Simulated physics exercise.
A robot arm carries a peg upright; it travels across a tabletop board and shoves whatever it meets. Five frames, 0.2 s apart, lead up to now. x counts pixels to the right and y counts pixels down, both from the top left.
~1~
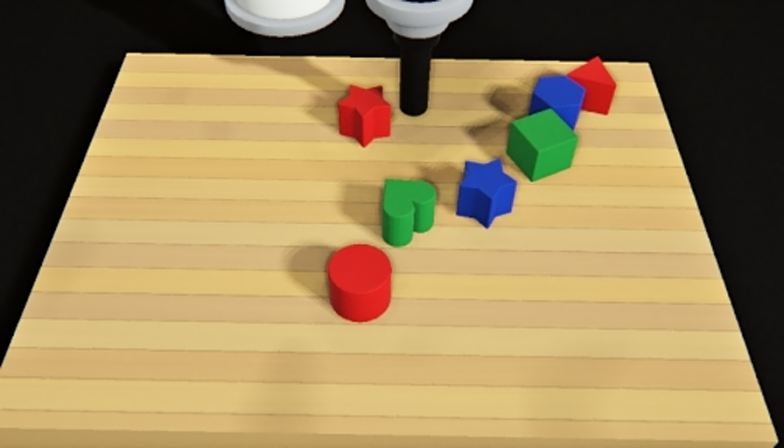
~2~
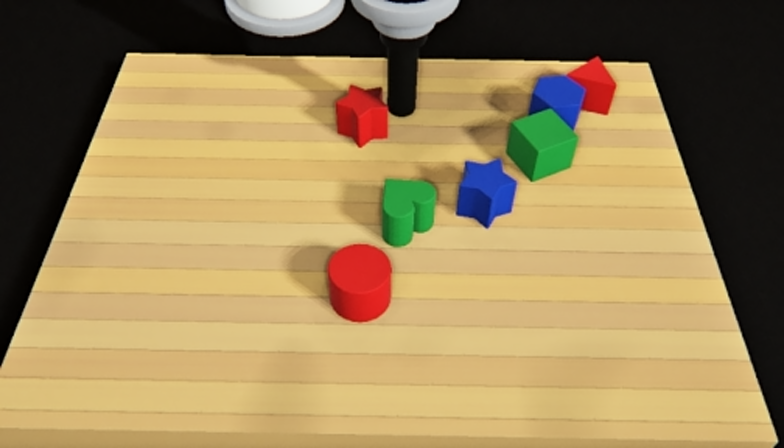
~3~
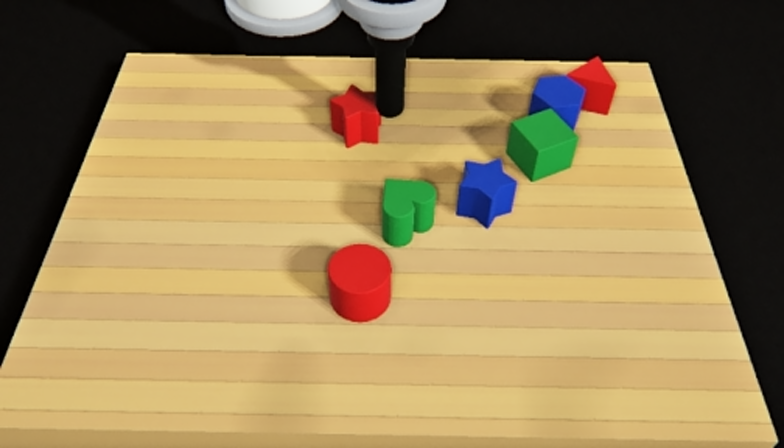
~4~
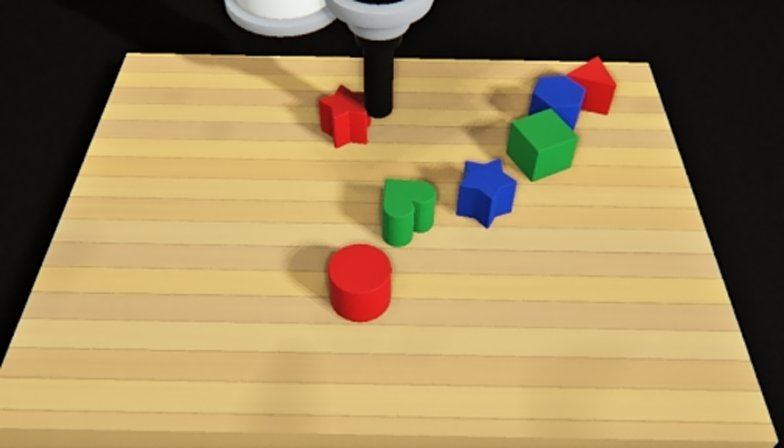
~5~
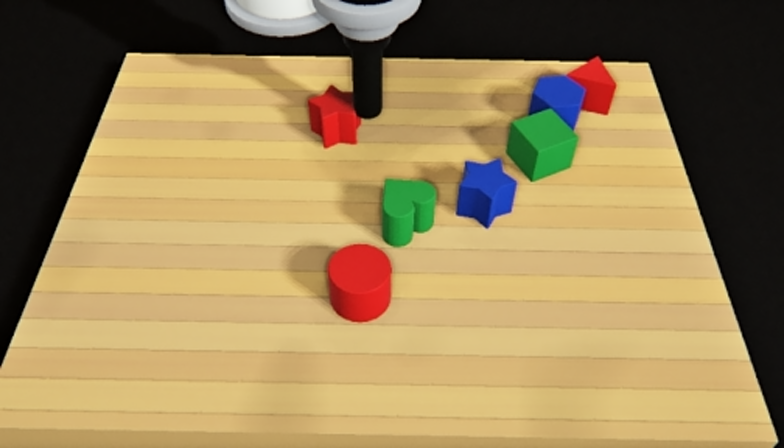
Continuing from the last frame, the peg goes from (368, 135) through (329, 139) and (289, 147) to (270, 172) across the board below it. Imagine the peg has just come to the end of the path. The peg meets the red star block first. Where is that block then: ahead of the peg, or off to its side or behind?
Slid away.
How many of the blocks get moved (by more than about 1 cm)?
I foresee one block being moved.
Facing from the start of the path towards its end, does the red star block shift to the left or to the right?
Goes right.
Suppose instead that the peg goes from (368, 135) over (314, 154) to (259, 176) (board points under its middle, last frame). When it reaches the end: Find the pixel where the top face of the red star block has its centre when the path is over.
The middle of its upper face will lie at (288, 107).
On the path given first. One third of the way, peg (325, 117); red star block (293, 103).
Two thirds of the way, peg (287, 123); red star block (259, 104), turned 25° clockwise.
At the end, peg (266, 149); red star block (255, 106), turned 45° clockwise.
